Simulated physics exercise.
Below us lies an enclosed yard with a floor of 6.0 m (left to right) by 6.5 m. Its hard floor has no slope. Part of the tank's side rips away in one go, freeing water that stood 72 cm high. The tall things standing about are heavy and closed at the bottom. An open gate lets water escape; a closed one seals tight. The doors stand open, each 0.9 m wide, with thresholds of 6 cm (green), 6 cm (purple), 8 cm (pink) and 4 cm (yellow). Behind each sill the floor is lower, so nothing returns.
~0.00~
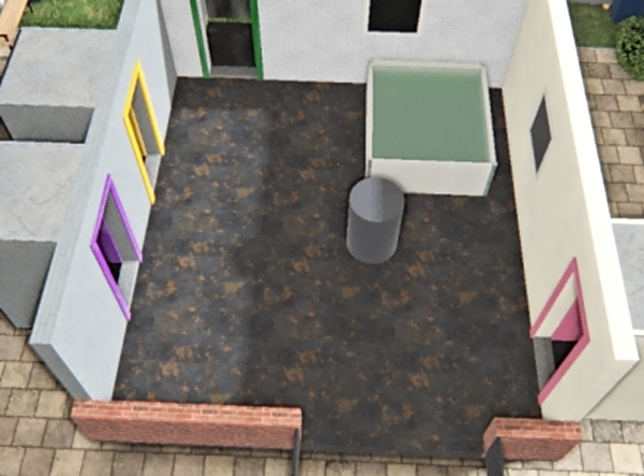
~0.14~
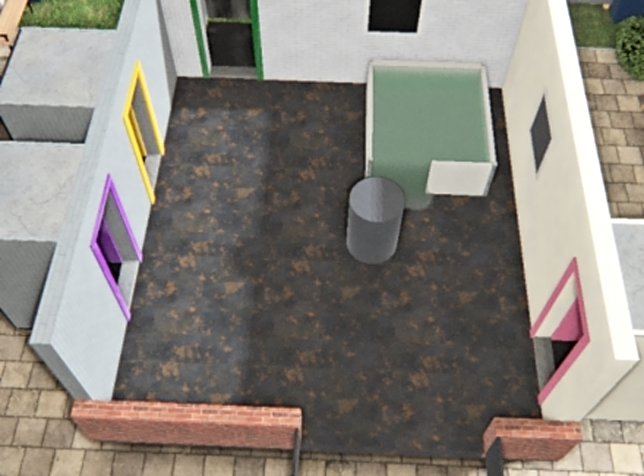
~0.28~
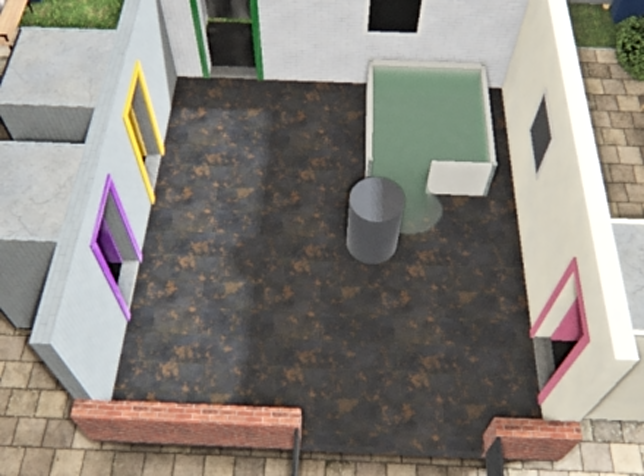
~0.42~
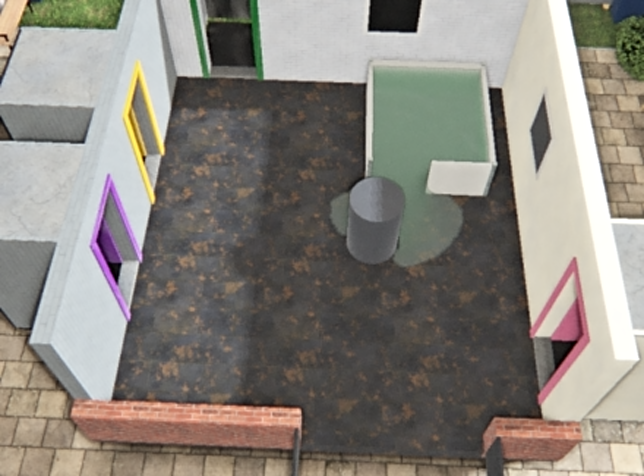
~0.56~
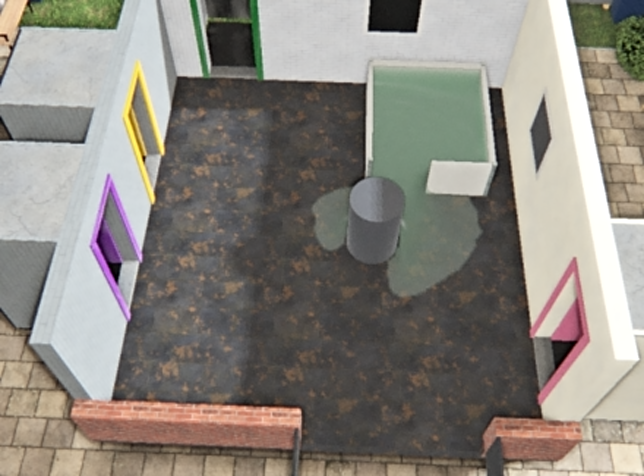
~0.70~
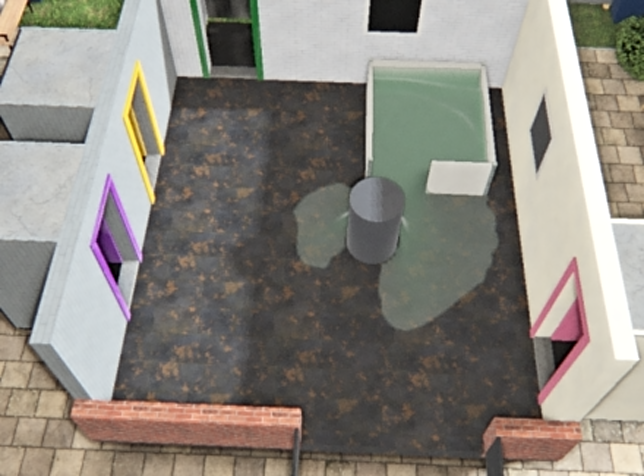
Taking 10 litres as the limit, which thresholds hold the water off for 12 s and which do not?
Within that time: At the green door it does not reach the limit; at the purple door it exceeds the limit; at the pink door it exceeds the limit; at the yellow door it goes over the limit.
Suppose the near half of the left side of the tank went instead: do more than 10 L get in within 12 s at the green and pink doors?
Then: Green past it, pink not over.
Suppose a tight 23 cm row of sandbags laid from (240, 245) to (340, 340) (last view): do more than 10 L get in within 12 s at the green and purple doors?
Then: Green not over, purple not over.
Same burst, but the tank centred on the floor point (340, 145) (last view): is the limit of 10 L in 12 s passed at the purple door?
Then: Purple past it.
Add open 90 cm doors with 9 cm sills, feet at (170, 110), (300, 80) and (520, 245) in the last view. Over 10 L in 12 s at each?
In that order: Not over, below, past it.
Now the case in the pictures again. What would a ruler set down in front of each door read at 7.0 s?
Depths in cm: Green 5, purple 6, pink 11, yellow 6.
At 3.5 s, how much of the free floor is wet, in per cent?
Some 65 per cent of it.
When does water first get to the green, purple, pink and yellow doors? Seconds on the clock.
Green 4.0 s, purple 2.0 s, pink 1.5 s, yellow 2.0 s.
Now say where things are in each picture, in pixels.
Still water, 72 cm deep, in the tank at (429, 113), in the first picture.
Water pours out at (399, 181) and has run 0.6 m, to a hidden place; typically 9 cm deep outside, 72 cm at the tank's back, in the second picture.
Water pours out at (399, 182) and has run 0.9 m, to (429, 225); typically 12 cm deep outside, 72 cm at the tank's back, in the third picture.
Water pours out at (398, 182) and has run 1.4 m, to (407, 262); typically 10 cm deep outside, 72 cm at the tank's back, in the fourth picture.
The front is at (404, 292), 2.0 m from the gap at (398, 182); 2.7 m2 of floor is under water; 71 cm left at the back of the tank, in the fifth picture.
The front is at (409, 324), 2.5 m from the gap at (399, 182); 3.9 m2 of floor is under water; 65 cm left at the back of the tank, in the sixth picture.
After 1.4 s water covers 35 % of the floor and is deepest (56 cm) near (381, 223); green door not reached, purple door not reached, pink door not reached, yellow door not reached.
After 2.2 s water covers 55 % of the floor and is deepest (45 cm) near (381, 223); green door not reached, purple door 10 cm at the sill, 0 L in, pink door 15 cm at the sill, 10 L in, yellow door 7 cm at the sill, 2 L in.
After 3.5 s water covers 65 % of the floor and is deepest (33 cm) near (381, 223); green door not reached, purple door 10 cm at the sill, 25 L in, pink door 15 cm at the sill, 32 L in, yellow door 11 cm at the sill, 46 L in.
After 7.0 s water covers 85 % of the floor and is deepest (18 cm) near (381, 223); green door 5 cm at the sill, 0 L in, purple door 6 cm at the sill, 35 L in, pink door 11 cm at the sill, 93 L in, yellow door 6 cm at the sill, 84 L in.
After 12.0 s water covers 100 % of the floor and is deepest (10 cm) near (381, 223); green door 7 cm at the sill, 0 L in, purple door 4 cm at the sill, 37 L in, pink door 7 cm at the sill, 101 L in, yellow door 7 cm at the sill, 99 L in.
